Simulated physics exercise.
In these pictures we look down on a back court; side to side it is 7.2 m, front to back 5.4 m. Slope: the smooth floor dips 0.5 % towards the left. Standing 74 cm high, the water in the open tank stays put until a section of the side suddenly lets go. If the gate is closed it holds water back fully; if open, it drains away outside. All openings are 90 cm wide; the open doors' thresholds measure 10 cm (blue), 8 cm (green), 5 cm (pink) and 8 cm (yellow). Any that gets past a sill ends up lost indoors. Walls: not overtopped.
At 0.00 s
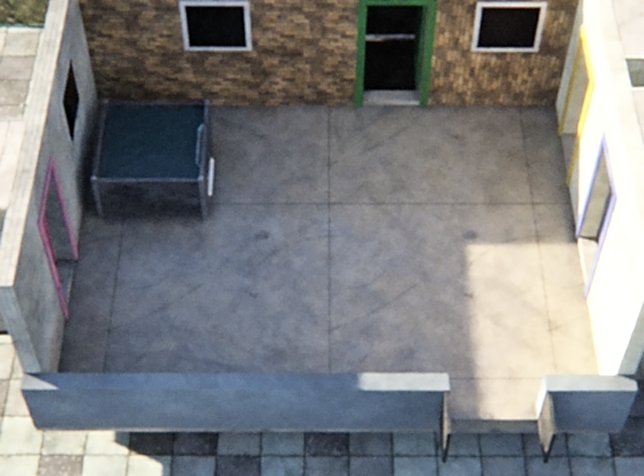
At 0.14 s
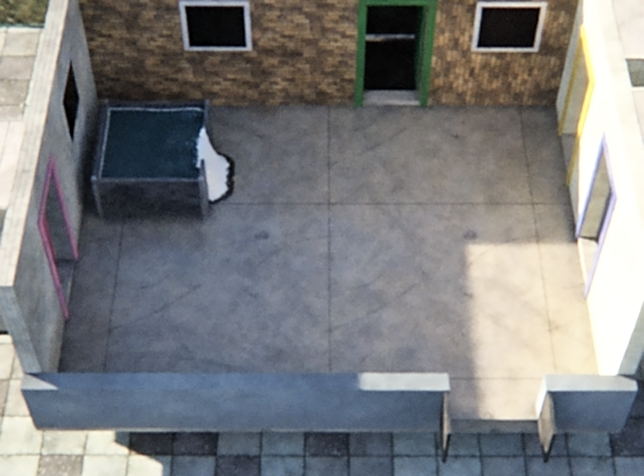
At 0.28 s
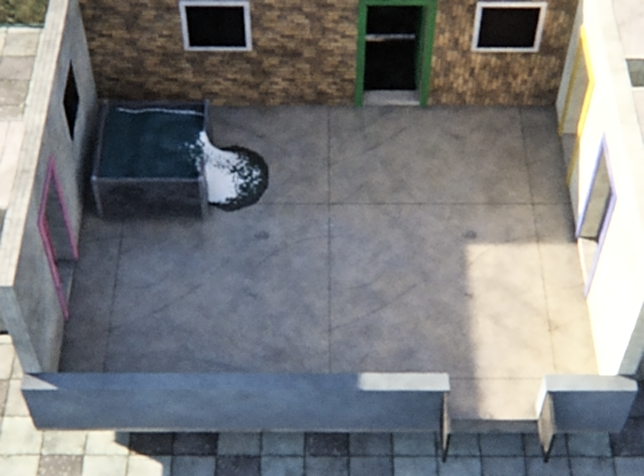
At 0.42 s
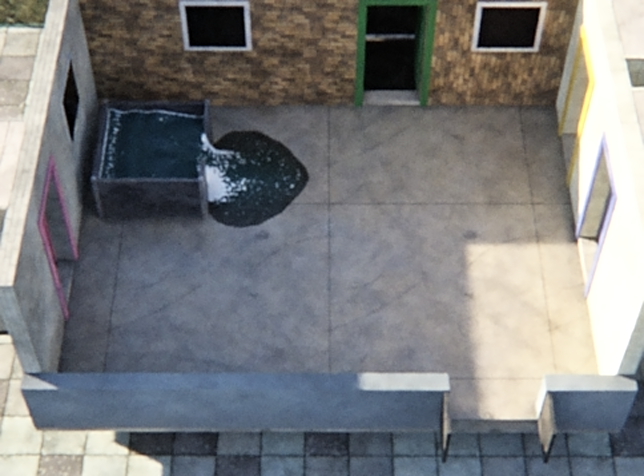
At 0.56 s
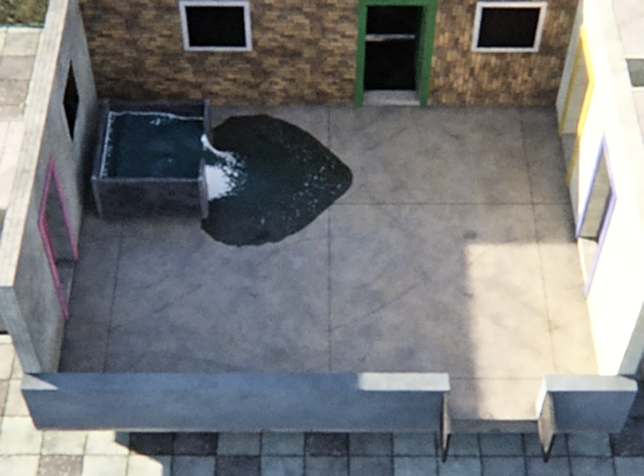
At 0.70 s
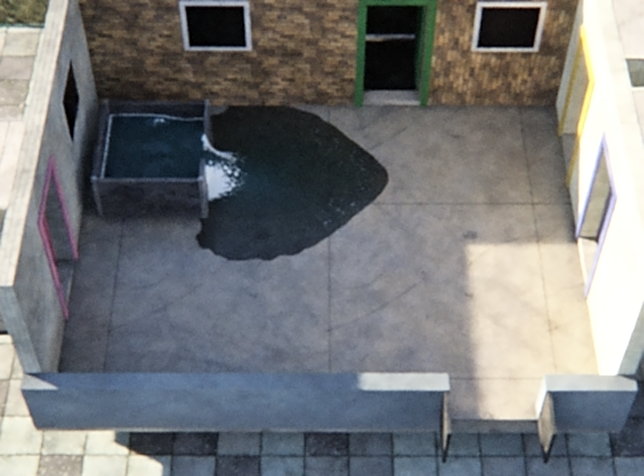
Water poured out of the right side of an open tank in the back left corner of a walled court, foaming white at first, then spreading across the bare floor in a widening dark pool.
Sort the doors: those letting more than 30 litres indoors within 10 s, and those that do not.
The blue door is among those that do not; the green door is among those that do not; the pink door is among those that do not; the yellow door is among those letting more in.
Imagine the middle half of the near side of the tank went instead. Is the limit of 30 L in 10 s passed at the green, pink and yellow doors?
Against that limit: Green below, pink past it, yellow below.
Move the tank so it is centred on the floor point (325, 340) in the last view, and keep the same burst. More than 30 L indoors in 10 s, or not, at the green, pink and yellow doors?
With respect to that limit, green ends up inside it, pink ends up inside it, yellow ends up inside it.
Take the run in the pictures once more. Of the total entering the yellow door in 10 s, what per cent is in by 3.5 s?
I'd say close to 55 percent.
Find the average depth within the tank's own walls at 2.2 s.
Depth, averaged: Around 34 centimetres.
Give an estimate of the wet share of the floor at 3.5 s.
Wet share: About 60 %.
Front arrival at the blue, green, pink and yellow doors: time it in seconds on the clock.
Blue 2.2 s, green 1.1 s, pink not within the 10 s, yellow 1.8 s.
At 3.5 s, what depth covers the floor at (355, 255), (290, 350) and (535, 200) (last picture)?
Roughly 2, 1, 10 cm.
After 1.4 s water covers 35 % of the floor and is deepest (28 cm) near (220, 182); blue door not reached, green door 11 cm at the sill, 0 L in, pink door not reached, yellow door not reached.
After 2.2 s water covers 55 % of the floor and is deepest (20 cm) near (220, 182); blue door 4 cm at the sill, 0 L in, green door 10 cm at the sill, 3 L in, pink door not reached, yellow door 13 cm at the sill, 0 L in.
After 3.5 s water covers 60 % of the floor and is deepest (18 cm) near (529, 146); blue door 9 cm at the sill, 3 L in, green door 8 cm at the sill, 5 L in, pink door not reached, yellow door 16 cm at the sill, 39 L in.
After 6.0 s water covers 60 % of the floor and is deepest (12 cm) near (592, 403); blue door 6 cm at the sill, 3 L in, green door 5 cm at the sill, 5 L in, pink door not reached, yellow door 9 cm at the sill, 69 L in.
After 10.0 s water covers 80 % of the floor and is deepest (6 cm) near (440, 403); blue door 3 cm at the sill, 3 L in, green door 4 cm at the sill, 5 L in, pink door not reached, yellow door 4 cm at the sill, 71 L in.
